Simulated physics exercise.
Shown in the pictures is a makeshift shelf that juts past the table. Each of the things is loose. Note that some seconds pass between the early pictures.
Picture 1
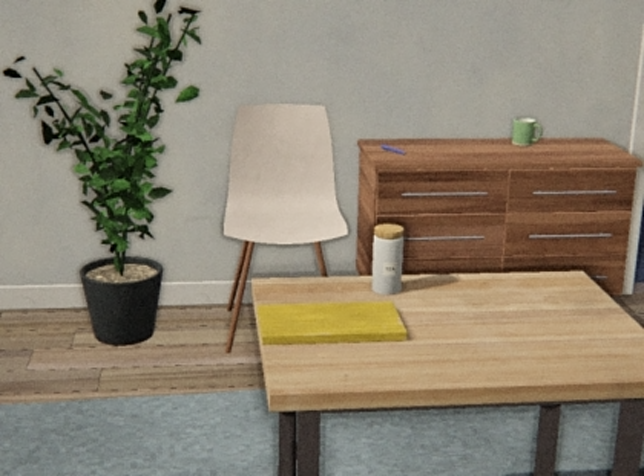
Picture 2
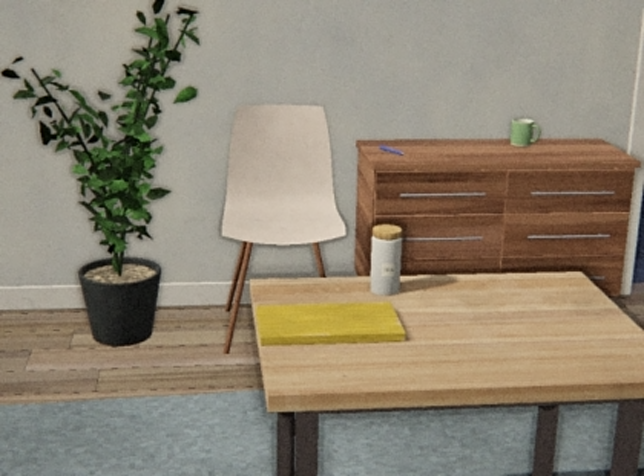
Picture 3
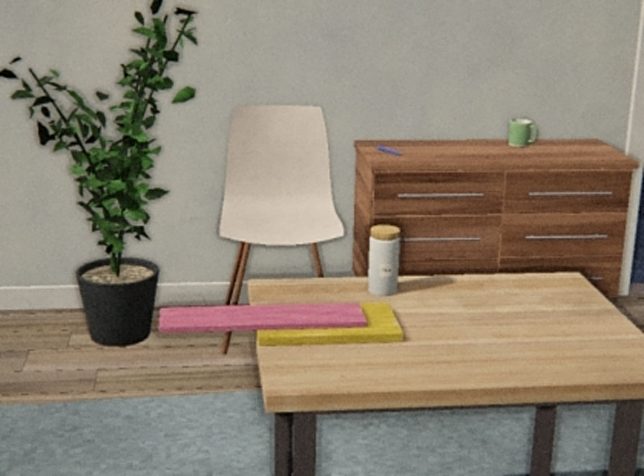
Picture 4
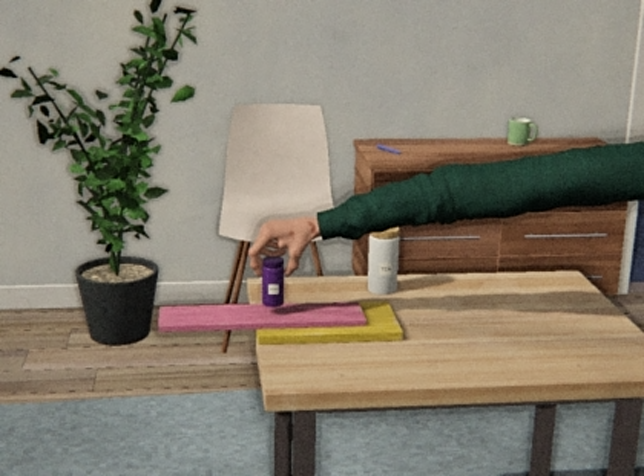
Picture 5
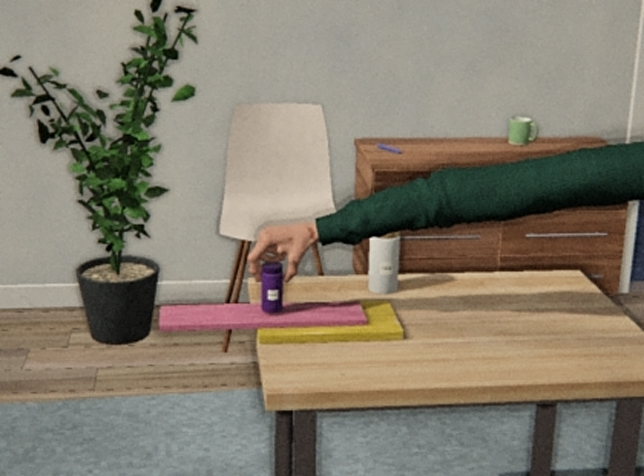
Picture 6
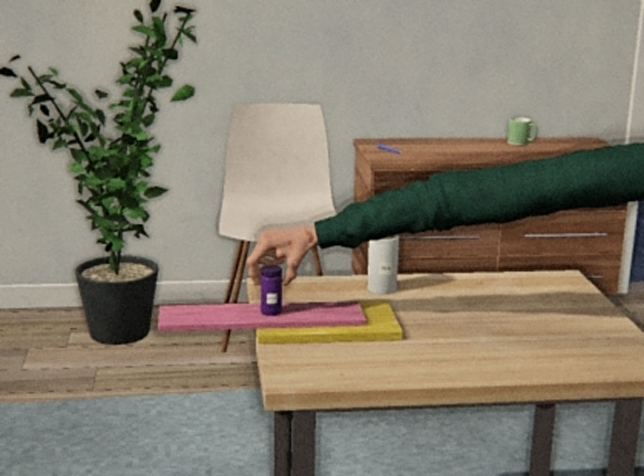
A green-sleeved arm reached in from the right and lowered a small purple shaker onto a pink board, which had appeared on top of a yellow slab on the table, and kept hold of it.
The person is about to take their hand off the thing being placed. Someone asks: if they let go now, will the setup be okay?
Yes: It will end up resting where it is.
Then, 0.80 s on from there, no change.
Then, 1.70 s on from there, purple shaker resting near (271, 291).
In the end, all 4 unmoved. At the end, from the last picture's camera, purple shaker near (271, 291). The board stays on the table.
